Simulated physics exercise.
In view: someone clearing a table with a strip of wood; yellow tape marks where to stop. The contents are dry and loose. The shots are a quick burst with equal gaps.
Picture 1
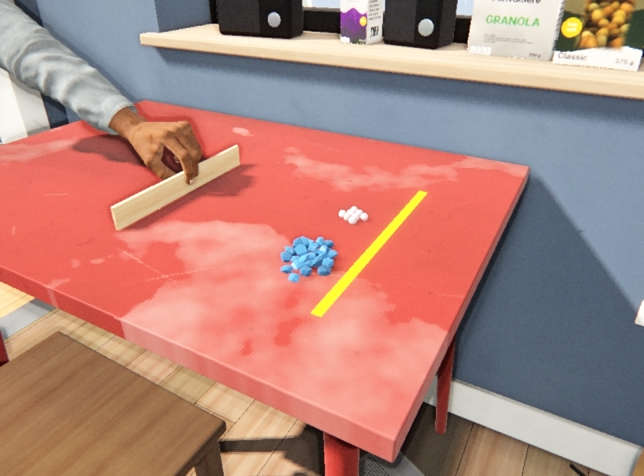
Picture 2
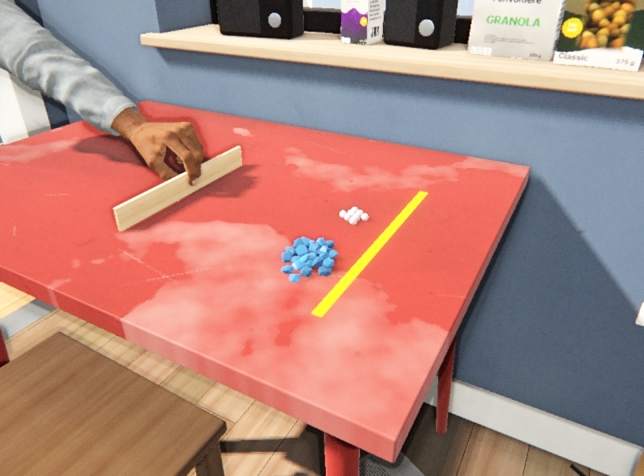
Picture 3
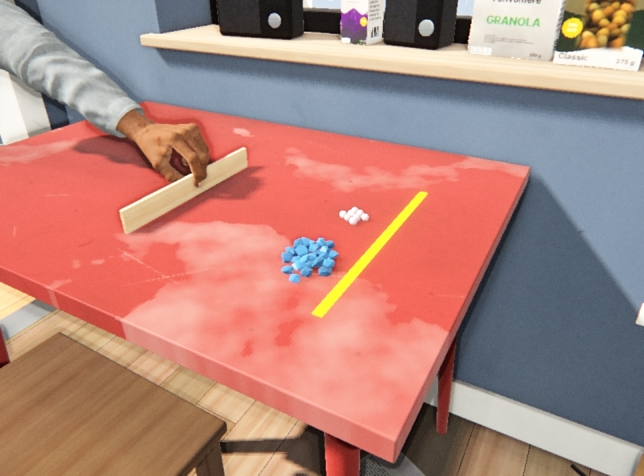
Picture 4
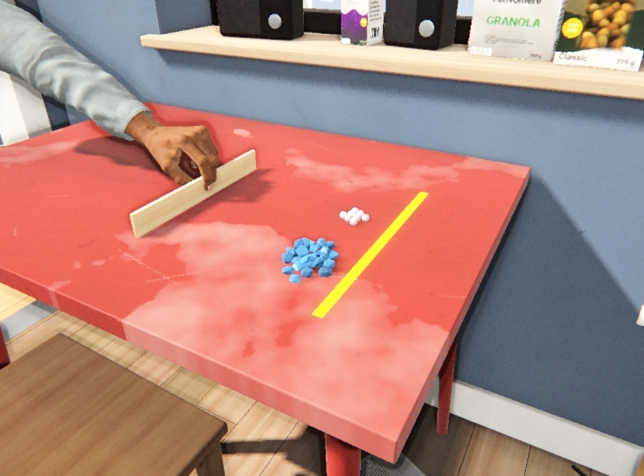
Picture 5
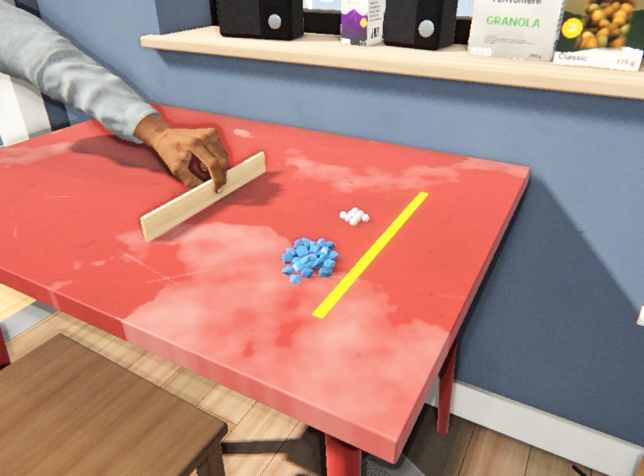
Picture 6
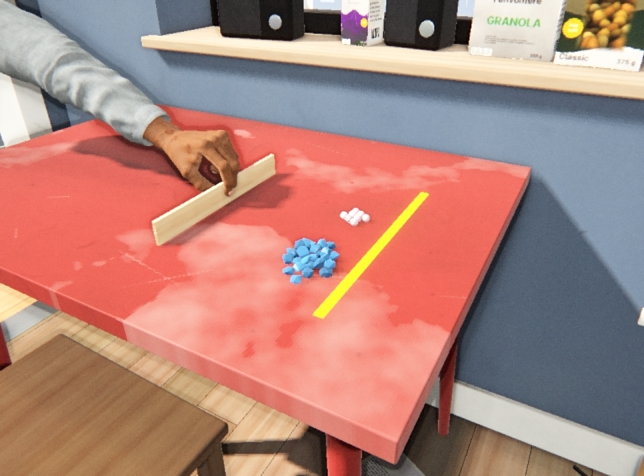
The footage shows a hand sliding an upright strip of wood slowly rightward across a red table, toward a pile of blue pieces and a smaller white cluster beside yellow tape, while both piles stay still and untouched.
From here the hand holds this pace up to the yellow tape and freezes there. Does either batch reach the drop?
The near batch all stops short of the edge and the far batch tumbles over the end, in part at least.
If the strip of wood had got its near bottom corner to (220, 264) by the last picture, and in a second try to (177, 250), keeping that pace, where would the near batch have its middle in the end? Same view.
One: (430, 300). Two: (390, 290).
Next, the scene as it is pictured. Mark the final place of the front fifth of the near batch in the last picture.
Close to (407, 287).
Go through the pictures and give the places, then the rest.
In the first picture, strip of wood near (125, 213), at rest; yellow tape near (420, 196), well back from the edge; edge at (479, 272); near batch near (312, 256), some aquarium stones; far batch near (356, 217), a few sugar pearls.
In the second picture, strip of wood near (127, 214); far batch near (357, 217).
In the third picture, strip of wood near (133, 216); near batch near (313, 256).
In the fourth picture, strip of wood near (144, 220); far batch near (357, 218).
In the fifth picture, strip of wood near (154, 224); near batch near (314, 257).
In the sixth picture, strip of wood near (165, 227); yellow tape near (421, 198); edge at (481, 273); near batch near (314, 257); far batch near (358, 218).
Then, 0.42 s on from there, strip of wood still moving, near (301, 203); near batch all on the table, its front near (326, 272); far batch all on the table, its front near (366, 218).
Then, 0.86 s on from there, strip of wood stopped at the yellow tape; near batch all on the table, its front near (406, 284); far batch all on the table, its front near (414, 237).
Then, 1.14 s on from there, strip of wood stopped at the yellow tape; near batch all on the table, its front near (427, 289); far batch all on the table, its front near (479, 234).
In the end, strip of wood stopped at the yellow tape; near batch all on the table, its front near (433, 291); far batch the whole lot over the edge.
